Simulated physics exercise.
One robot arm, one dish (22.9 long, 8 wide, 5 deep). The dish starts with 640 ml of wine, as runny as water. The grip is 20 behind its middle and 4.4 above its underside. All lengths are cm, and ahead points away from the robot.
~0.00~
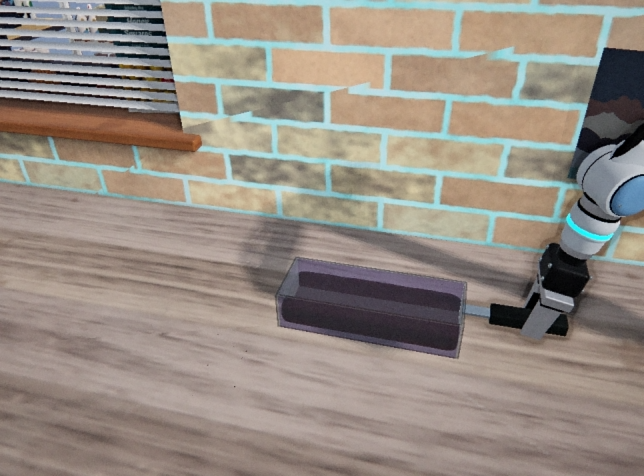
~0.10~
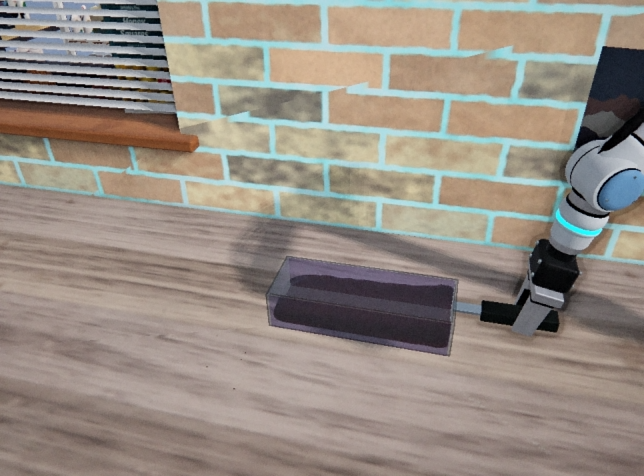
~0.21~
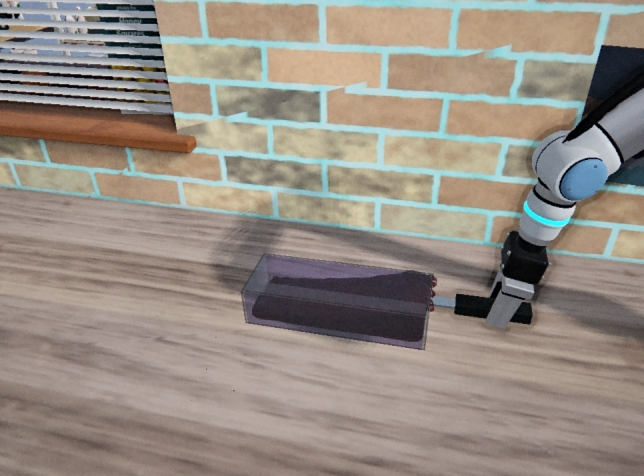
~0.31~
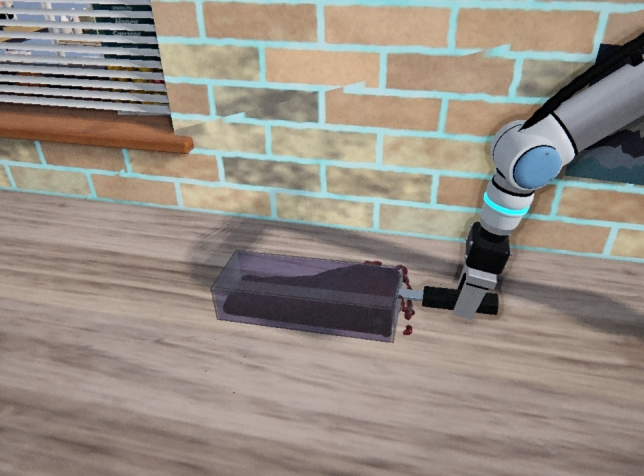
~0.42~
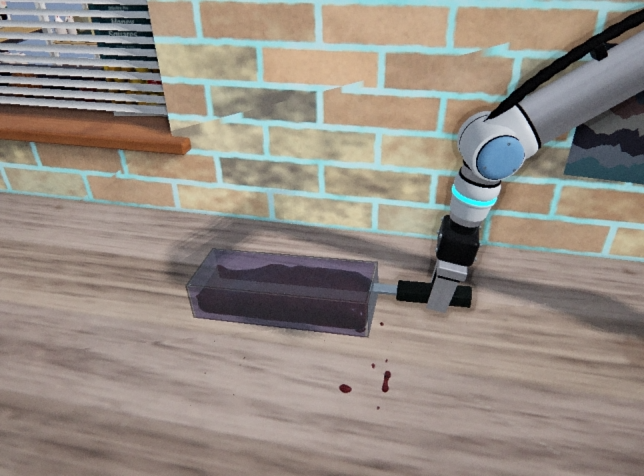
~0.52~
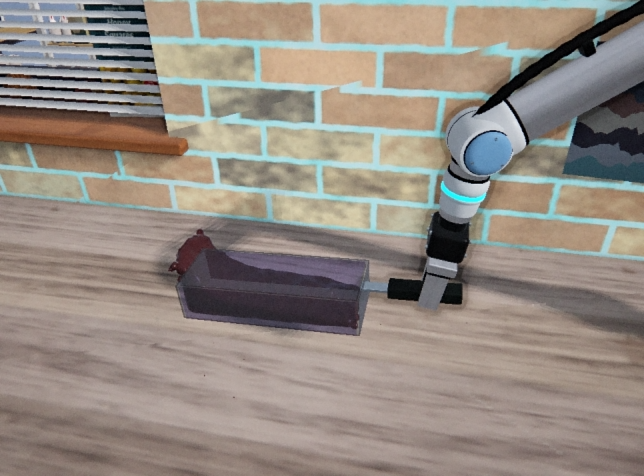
The video shows a robot arm pushing a clear rectangular dish of dark red wine leftward across a wooden surface; the wine sloshes, drops spill out near the gripper, and then liquid splashes up at the dish's left end.
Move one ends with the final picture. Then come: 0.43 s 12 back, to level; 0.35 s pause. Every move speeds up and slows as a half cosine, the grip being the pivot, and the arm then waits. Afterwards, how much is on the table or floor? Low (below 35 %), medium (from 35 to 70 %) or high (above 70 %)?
On the table or floor the share is medium, from 35 to 70 %.
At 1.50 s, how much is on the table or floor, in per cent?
About 50 %.
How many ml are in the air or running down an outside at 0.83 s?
Some 140 ml.
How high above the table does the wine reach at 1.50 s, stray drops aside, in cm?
Up to some 18 cm.
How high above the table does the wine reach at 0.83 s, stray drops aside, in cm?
Up to some 19 cm.
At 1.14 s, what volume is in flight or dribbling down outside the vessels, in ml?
Some 30 ml.
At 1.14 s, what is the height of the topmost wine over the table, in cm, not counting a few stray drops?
About 29 cm.
By 0.83 s, level, liquid up to 19 above the table; 365 ml in the dish, 140 ml on the table or floor, 140 ml in the air or running down outside.
By 1.14 s, level, liquid up to 41 above the table; 335 ml in the dish, 280 ml on the table or floor, 30 ml in the air or running down outside.
By 1.50 s, level, liquid up to 19 above the table; 330 ml in the dish, 315 ml on the table or floor.
By 2.30 s, level, liquid up to 17 above the table; 330 ml in the dish, 315 ml on the table or floor.
Final state, 330 ml in the dish, 315 ml on the table or floor. That is 49 % on the table or floor.
